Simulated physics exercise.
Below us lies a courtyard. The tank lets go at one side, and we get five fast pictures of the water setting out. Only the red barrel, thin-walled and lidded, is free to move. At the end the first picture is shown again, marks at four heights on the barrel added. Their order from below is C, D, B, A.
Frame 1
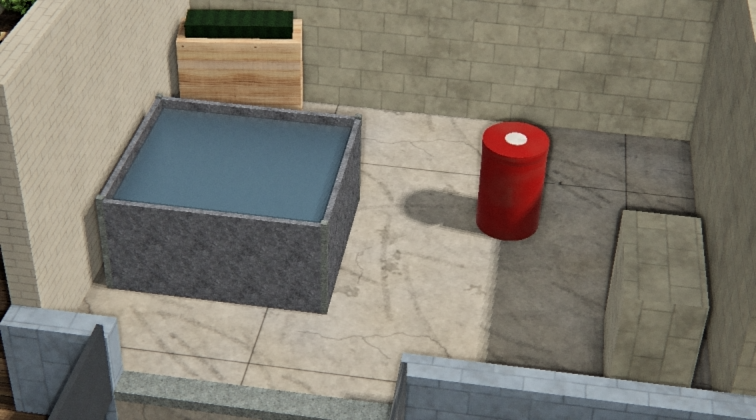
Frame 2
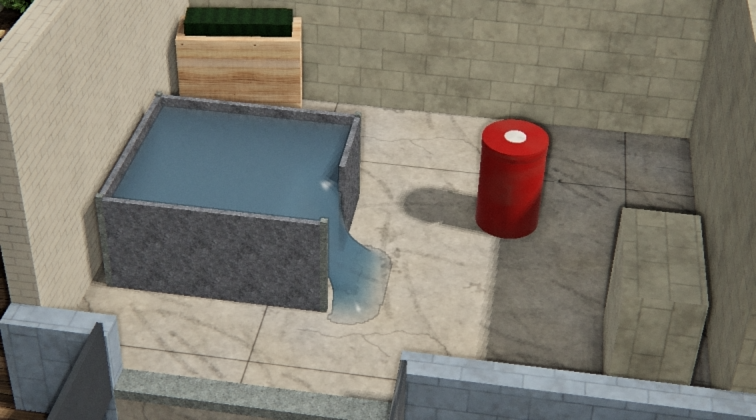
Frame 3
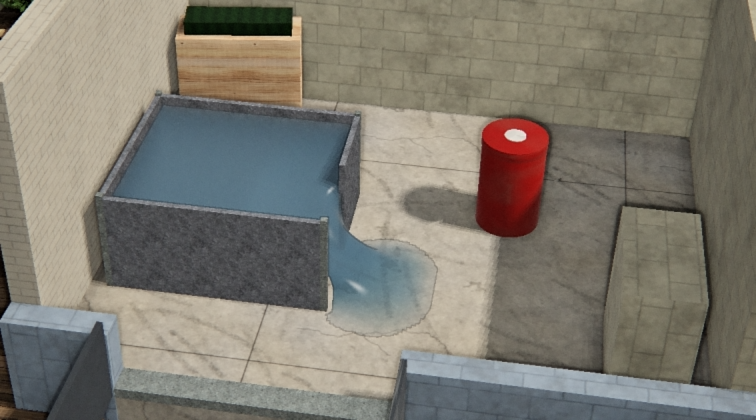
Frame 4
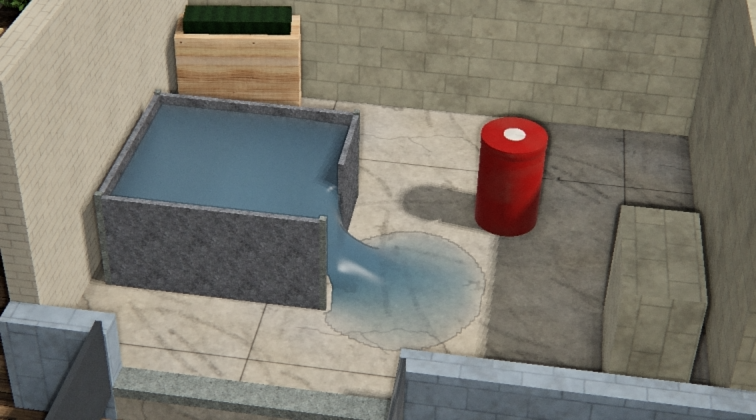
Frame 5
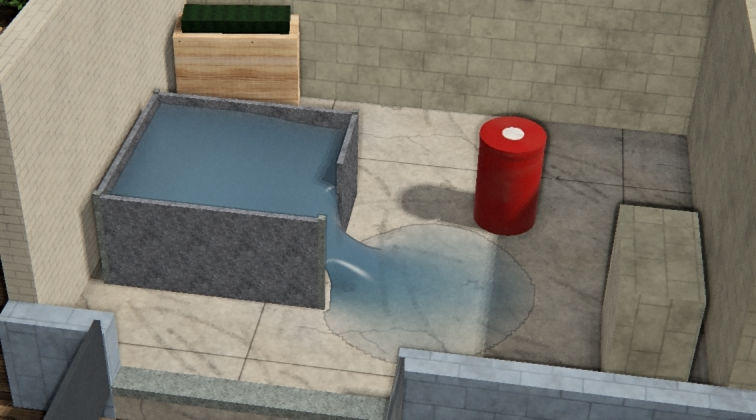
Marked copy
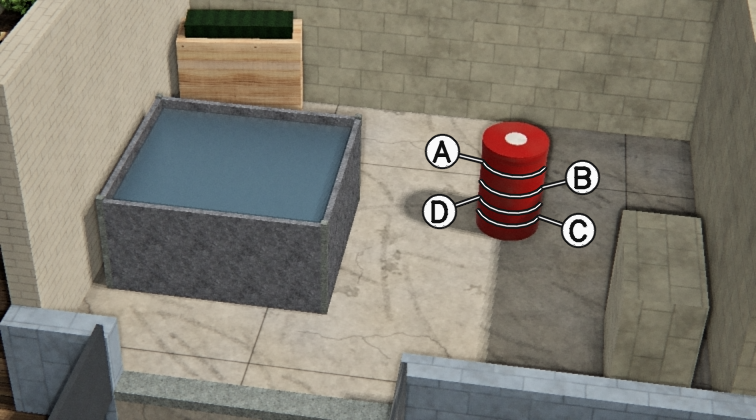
A walled courtyard with a pale, cracked stone floor is seen from high above, looking down at an angle. A dark grey tank full of blue water stands at left before a wooden planter topped with green, with a red barrel right of centre and a beige block at right. The tank's right side opens near the front corner and water pours out, spreading rightward across the floor in a widening puddle, while the barrel stays upright and the view shifts very slightly.
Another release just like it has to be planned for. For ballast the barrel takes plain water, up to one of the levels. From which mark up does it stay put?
Level C.
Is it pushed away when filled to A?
No, not at all.
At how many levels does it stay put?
All of the four.
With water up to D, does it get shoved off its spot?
No, not at all.
On the marked copy, A at (512, 176); B at (510, 196); C at (506, 225); D at (508, 212); from the bottom up C, D, B, A.
With A, it does not move.
With B, it does not move.
With C, it does not move.
With D, it does not move.
